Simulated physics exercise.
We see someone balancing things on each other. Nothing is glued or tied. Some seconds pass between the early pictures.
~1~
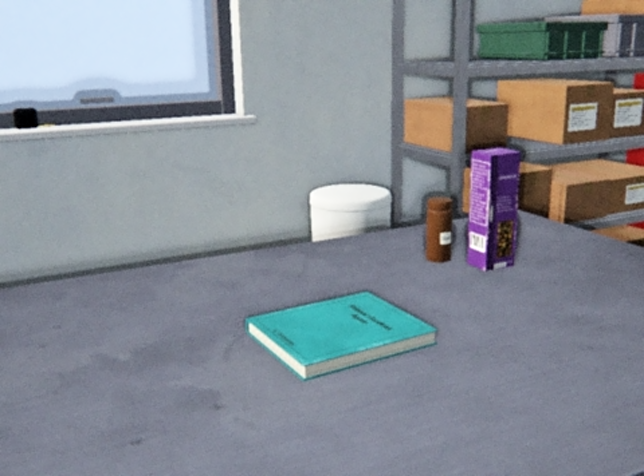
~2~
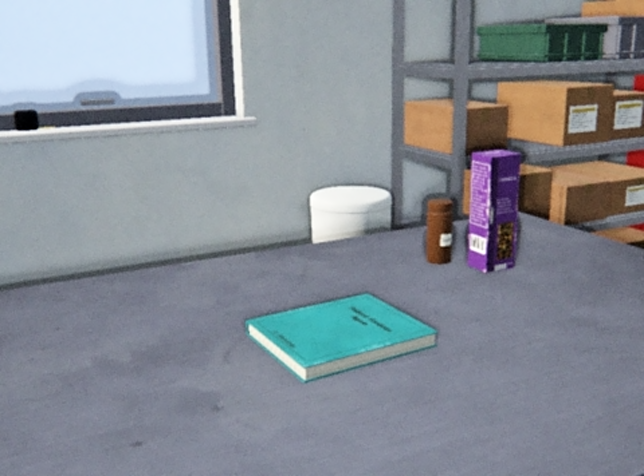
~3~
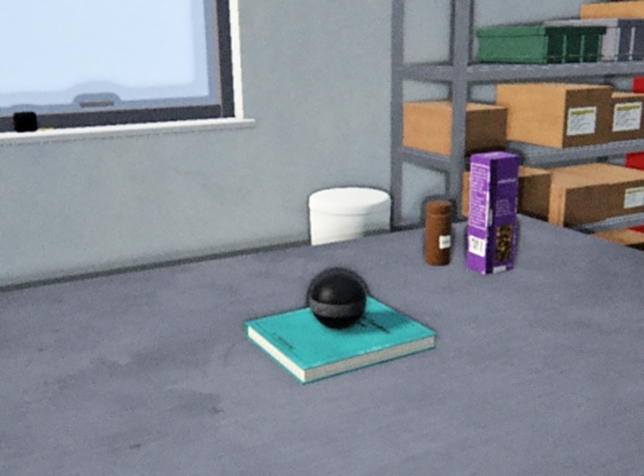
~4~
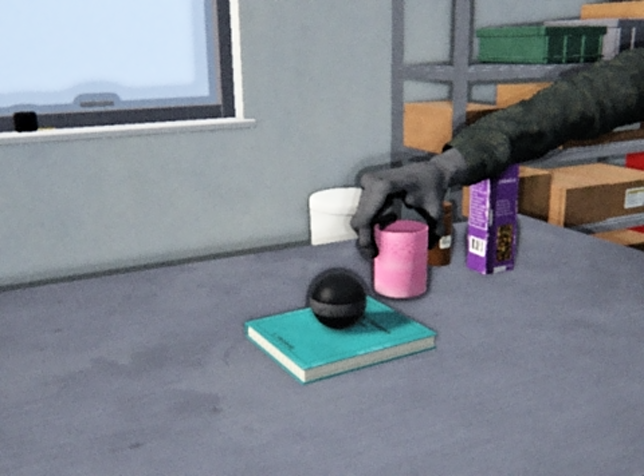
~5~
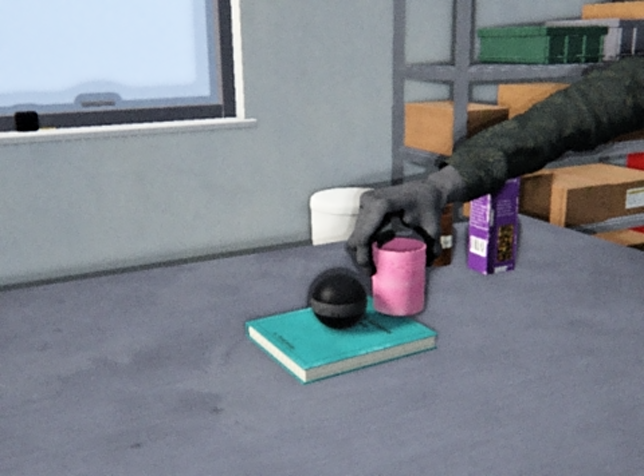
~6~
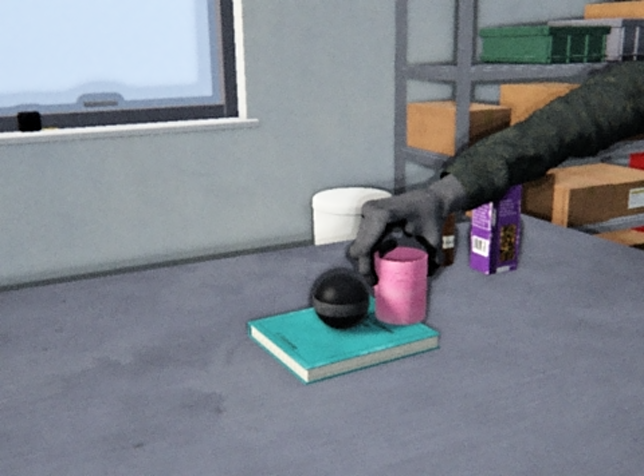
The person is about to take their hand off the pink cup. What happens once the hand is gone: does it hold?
The pile stays up.
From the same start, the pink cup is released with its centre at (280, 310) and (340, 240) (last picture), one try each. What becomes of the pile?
First, it stays up; second, it loses its balance.
Then, 0.30 s on from there, no change.
Then, 0.70 s on from there, pink cup resting near (401, 285).
In the end, all 5 unmoved. At the end, from the last picture's camera, pink cup near (401, 285). The pile holds.
